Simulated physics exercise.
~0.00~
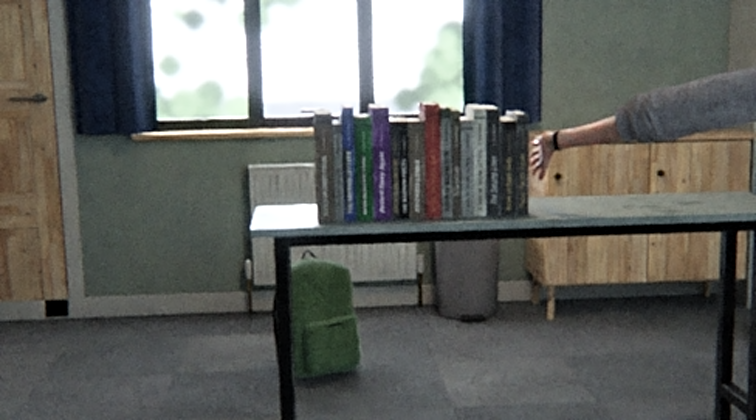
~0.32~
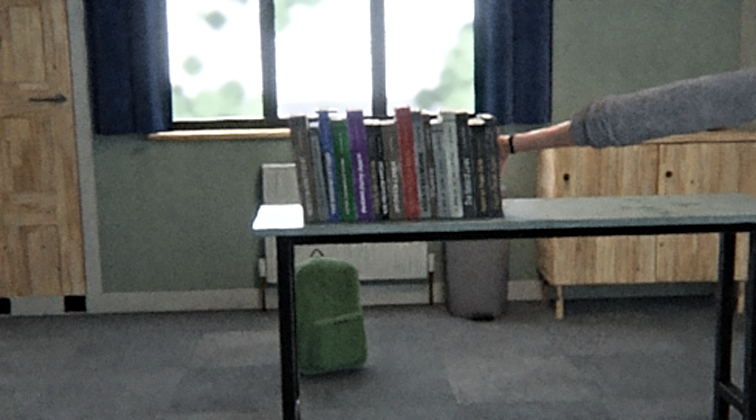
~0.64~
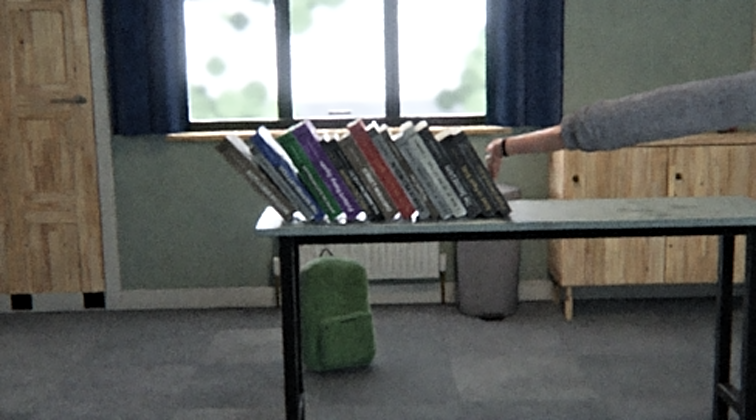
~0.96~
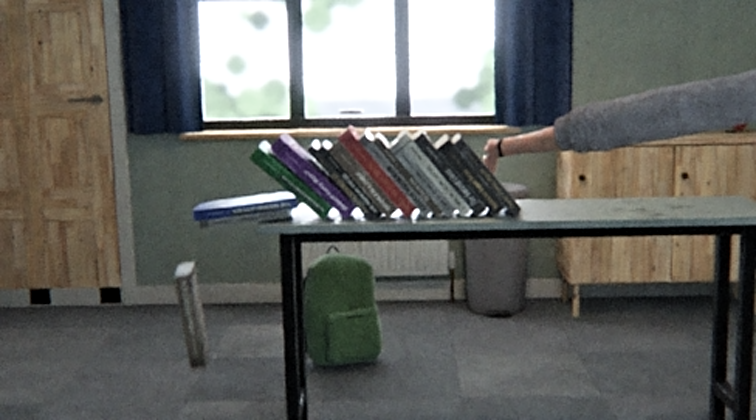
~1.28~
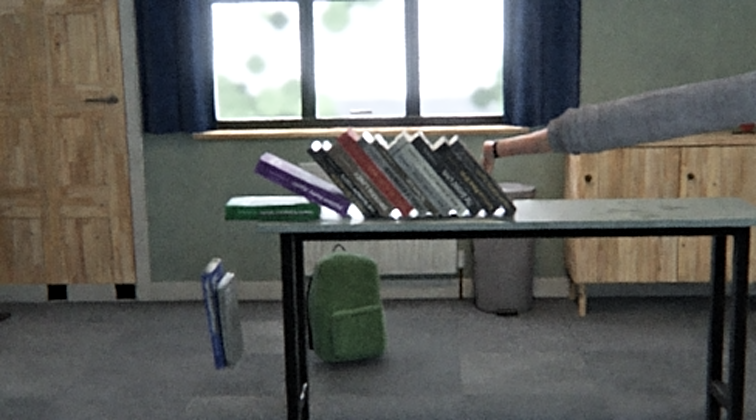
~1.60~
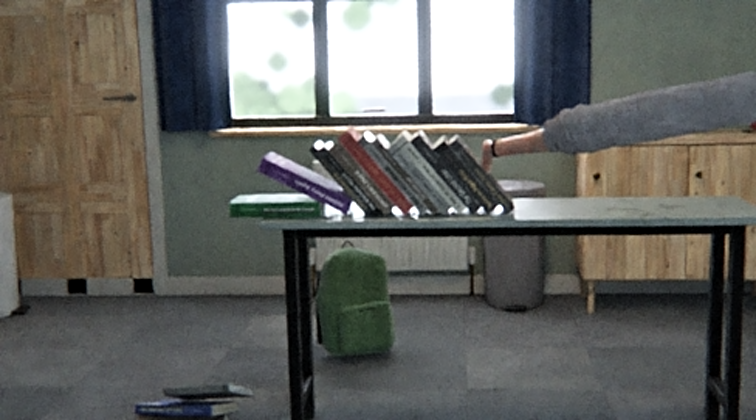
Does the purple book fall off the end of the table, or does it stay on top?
The purple book stays on top. It ends up tilted steeply over near the left edge, above the green book lying flat and jutting past the end.
